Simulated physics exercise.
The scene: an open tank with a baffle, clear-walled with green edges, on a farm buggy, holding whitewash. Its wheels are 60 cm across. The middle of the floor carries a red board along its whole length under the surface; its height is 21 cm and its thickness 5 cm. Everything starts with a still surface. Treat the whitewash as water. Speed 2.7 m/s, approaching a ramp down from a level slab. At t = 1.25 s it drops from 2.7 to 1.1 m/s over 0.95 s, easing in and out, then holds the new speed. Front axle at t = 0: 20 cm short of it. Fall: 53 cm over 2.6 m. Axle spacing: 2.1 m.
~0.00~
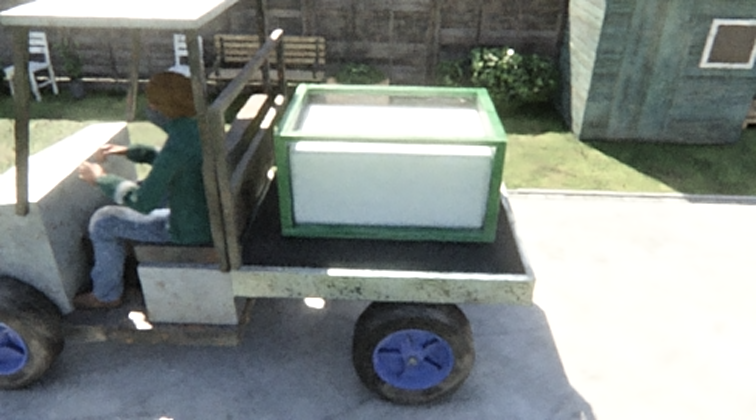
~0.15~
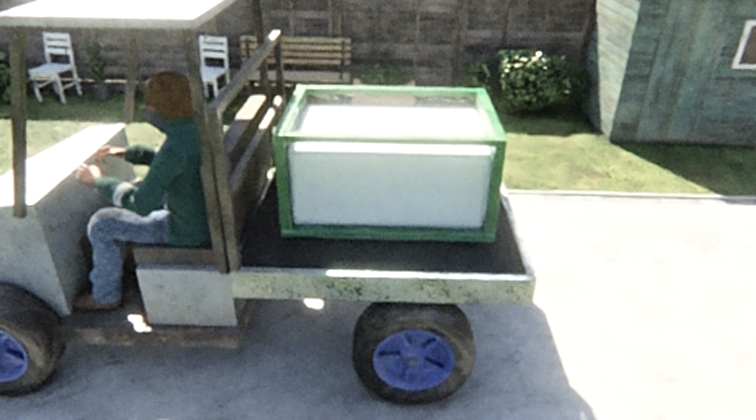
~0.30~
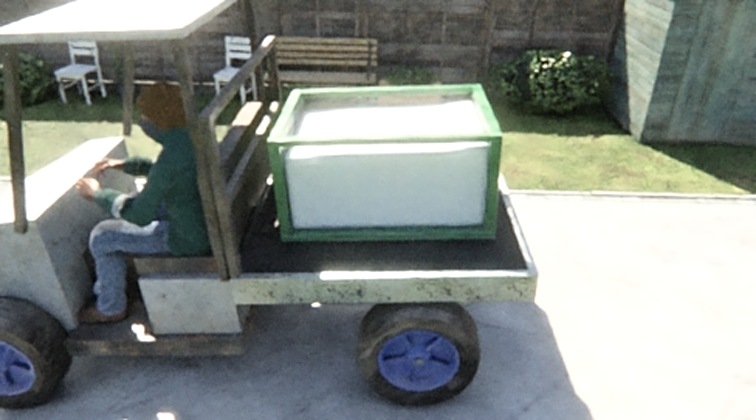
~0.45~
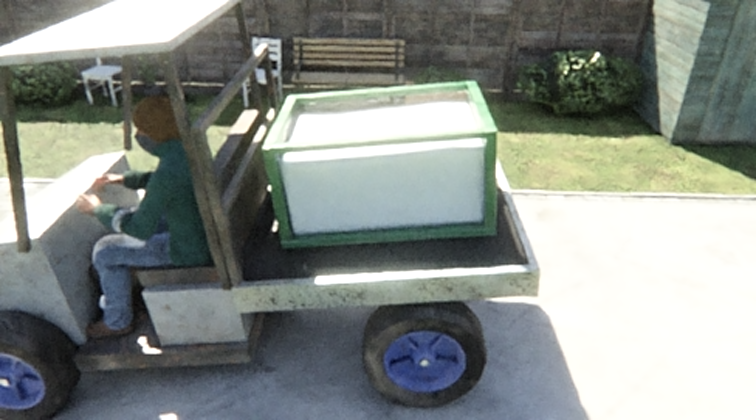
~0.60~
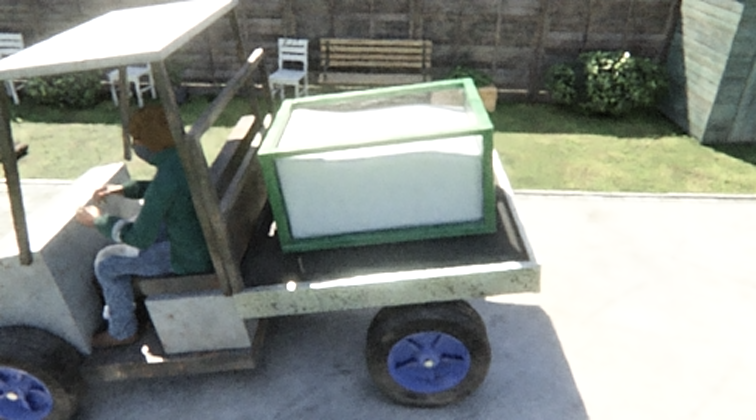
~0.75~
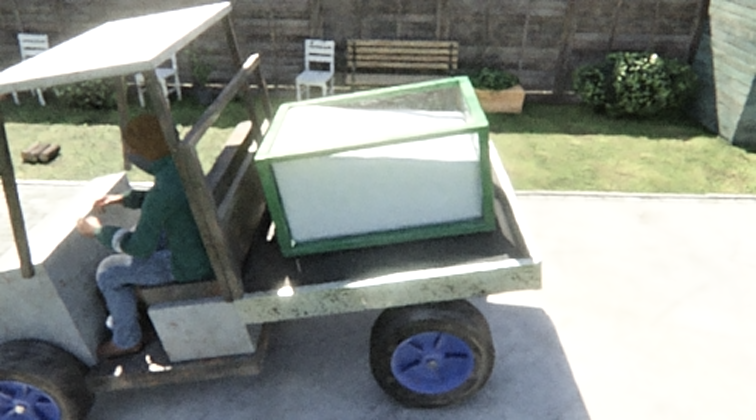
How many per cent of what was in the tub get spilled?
Roughly 7 per cent gets spilled.
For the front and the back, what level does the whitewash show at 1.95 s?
Around 50 cm toward the front, with 28 cm behind.
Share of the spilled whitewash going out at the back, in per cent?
About 0 percent.
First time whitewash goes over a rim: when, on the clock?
That happens at some 1.2 s.
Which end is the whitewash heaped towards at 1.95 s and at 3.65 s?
It leans to the forward end, then to the rear end.
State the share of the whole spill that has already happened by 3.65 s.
Close to 100 in a hundred.
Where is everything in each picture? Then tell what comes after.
In the first frame, the surface is at (306, 144) by the front wall; at (475, 148) by the back wall; it lies level with the rim line; the front is on the left, levels are read along the near wall; a wheel hub at (413, 366).
In the second frame, the surface is at (305, 144) by the front wall; at (474, 148) by the back wall; it lies level with the rim line.
In the third frame, the surface is at (301, 151) by the front wall; it climbs 3° towards the back; the tub is 3° nose down.
In the fourth frame, the surface is at (297, 155) by the front wall; at (466, 141) by the back wall; it lies level with the rim line; the tub is 6° nose down.
In the fifth frame, the surface is at (463, 148) by the back wall; it climbs 6° towards the front; the tub is 8° nose down.
In the sixth frame, the surface is at (286, 145) by the front wall; at (460, 156) by the back wall; it climbs 13° towards the front; a wheel hub at (433, 370); the tub is 10° nose down.
After 1.95 s the surface is 50 cm up at the front and 27 cm at the back; 6 per cent is out, over the front.
After 3.65 s the surface is 33 cm up at the front and 38 cm at the back; 7 per cent is out, over the front.
After 5.55 s the surface is 39 cm up at the front and 34 cm at the back; 7 per cent is out, over the front.
After 7.99 s 7 per cent is out, over the front, 18 of 243 litres.
